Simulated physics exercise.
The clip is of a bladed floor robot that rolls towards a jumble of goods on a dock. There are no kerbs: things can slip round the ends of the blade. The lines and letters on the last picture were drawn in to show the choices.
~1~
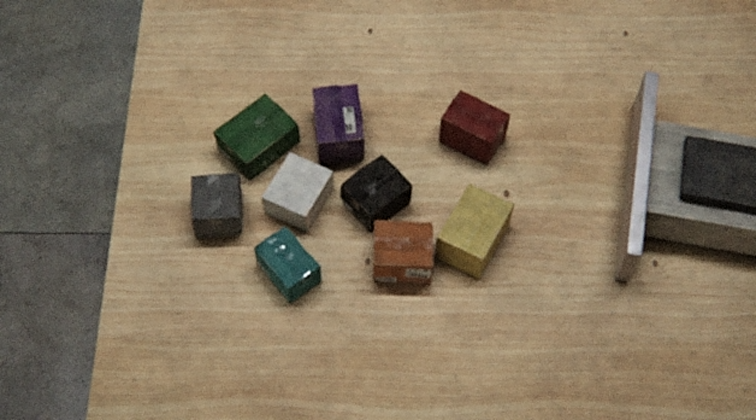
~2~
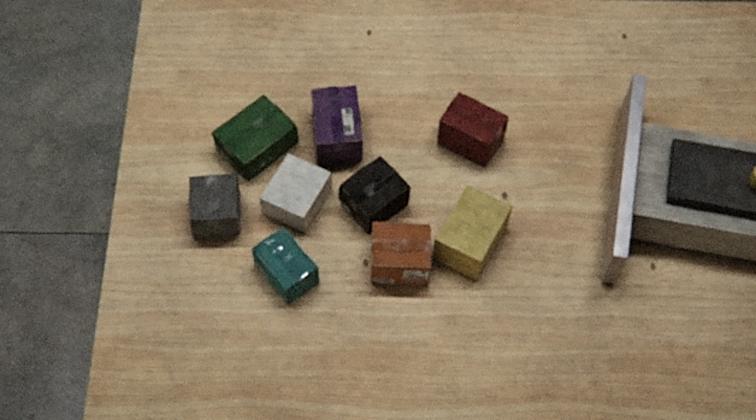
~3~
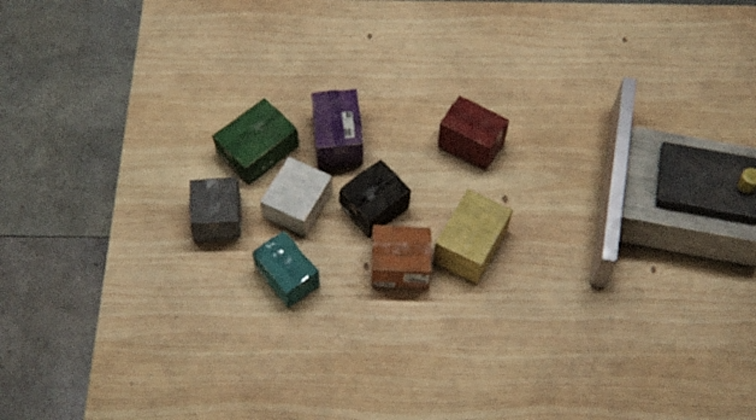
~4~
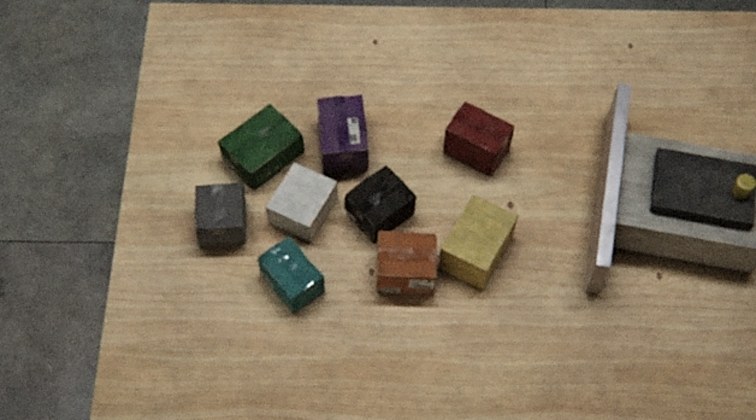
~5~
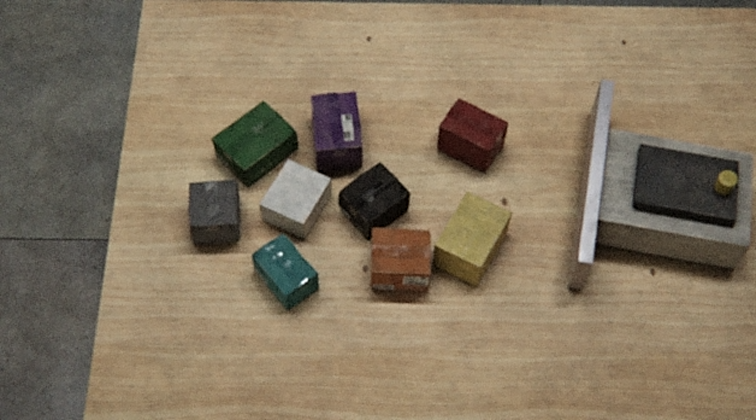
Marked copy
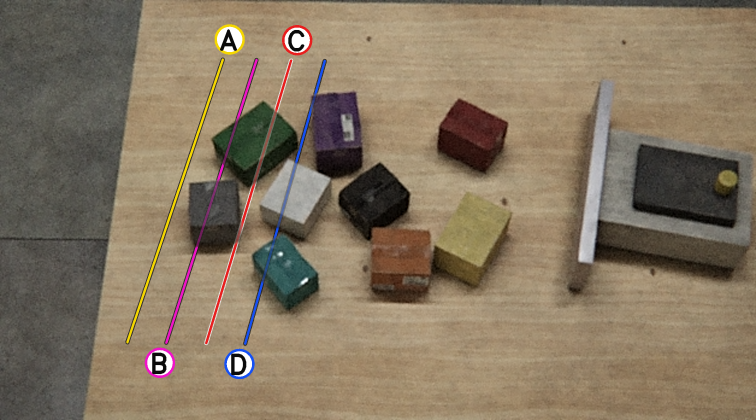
The footage shows nine coloured boxes lying loosely grouped on a wood-grained surface while a grey robot with a flat, upright front blade rolls a short distance left from the right edge; the boxes stay where they are.
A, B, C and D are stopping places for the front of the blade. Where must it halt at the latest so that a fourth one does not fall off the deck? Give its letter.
Up to line B.
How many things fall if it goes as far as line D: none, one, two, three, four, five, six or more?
By then, none.
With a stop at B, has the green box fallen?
Yes.
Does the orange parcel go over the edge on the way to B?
By then, no.
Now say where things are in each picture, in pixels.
Yellow crate (474, 231); green box (258, 136); grey box (217, 205), in the first frame.
Robot (713, 176); turquoise box (286, 265), in the second frame.
Robot (702, 180); red box (472, 134), in the third frame.
Robot (697, 186); black box (380, 204), in the fourth frame.
Robot (678, 182); yellow crate (472, 239); green box (256, 143); grey box (214, 212), in the fifth frame.
On the marked copy, A at (178, 191); B at (215, 191); C at (252, 192); D at (288, 192).
Following B. Soon after the start, robot (541, 180); orange parcel (354, 255); red box (426, 139).
Later, robot (402, 178); grey box (165, 212); green box (187, 119).
In the end, robot (293, 177); grey box over the edge; green box over the edge; two fallen.
As for the rest, A drops four; C is within the limit but short; D is within the limit but short.
